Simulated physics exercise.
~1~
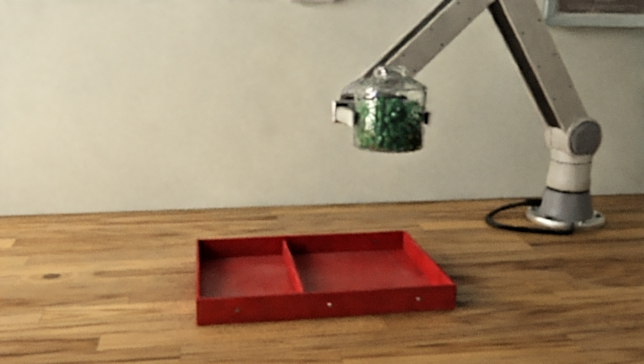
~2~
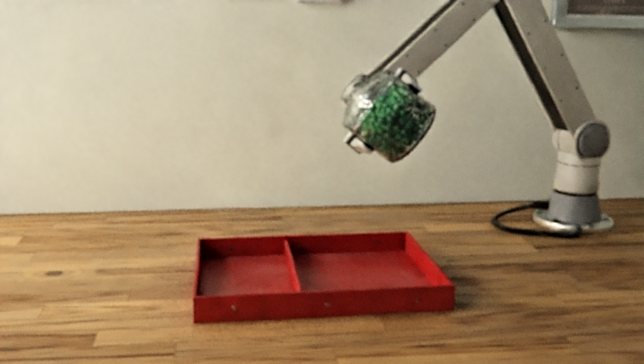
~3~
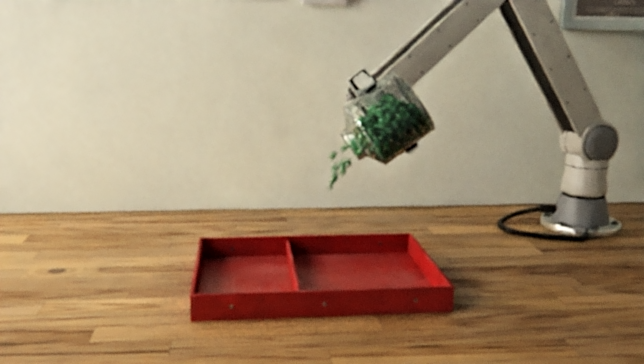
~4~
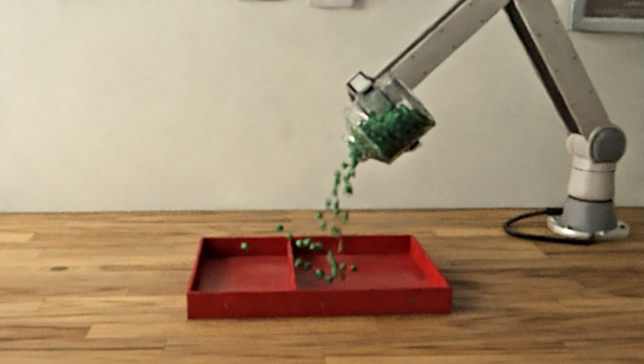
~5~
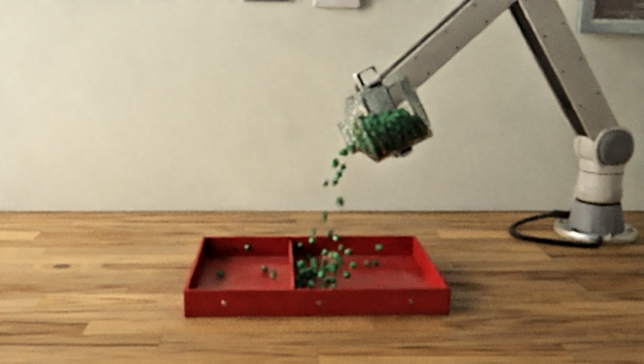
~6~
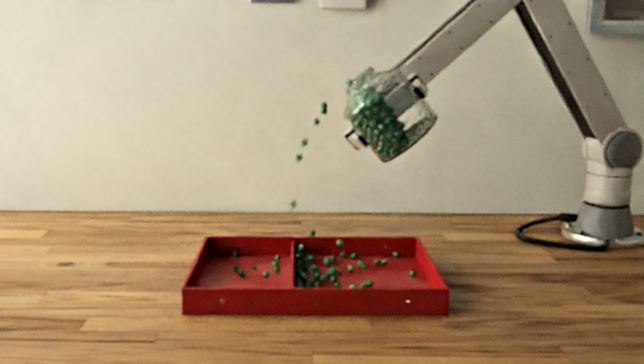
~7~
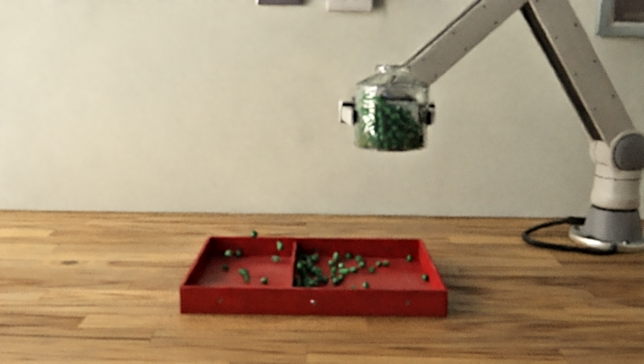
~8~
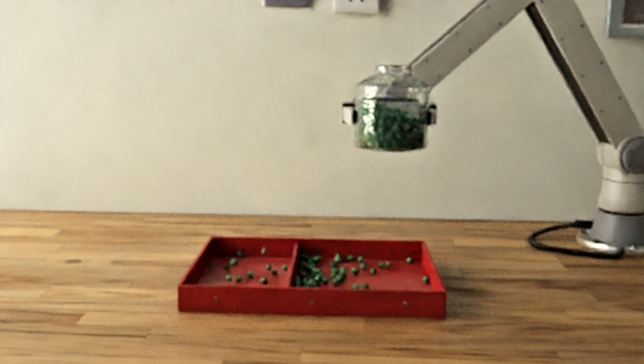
A robot arm tipped a clear jar of green beads to the left over a divided red tray, spilling some into both sections, mostly the right one, then turned it upright again with most of the beads still inside.
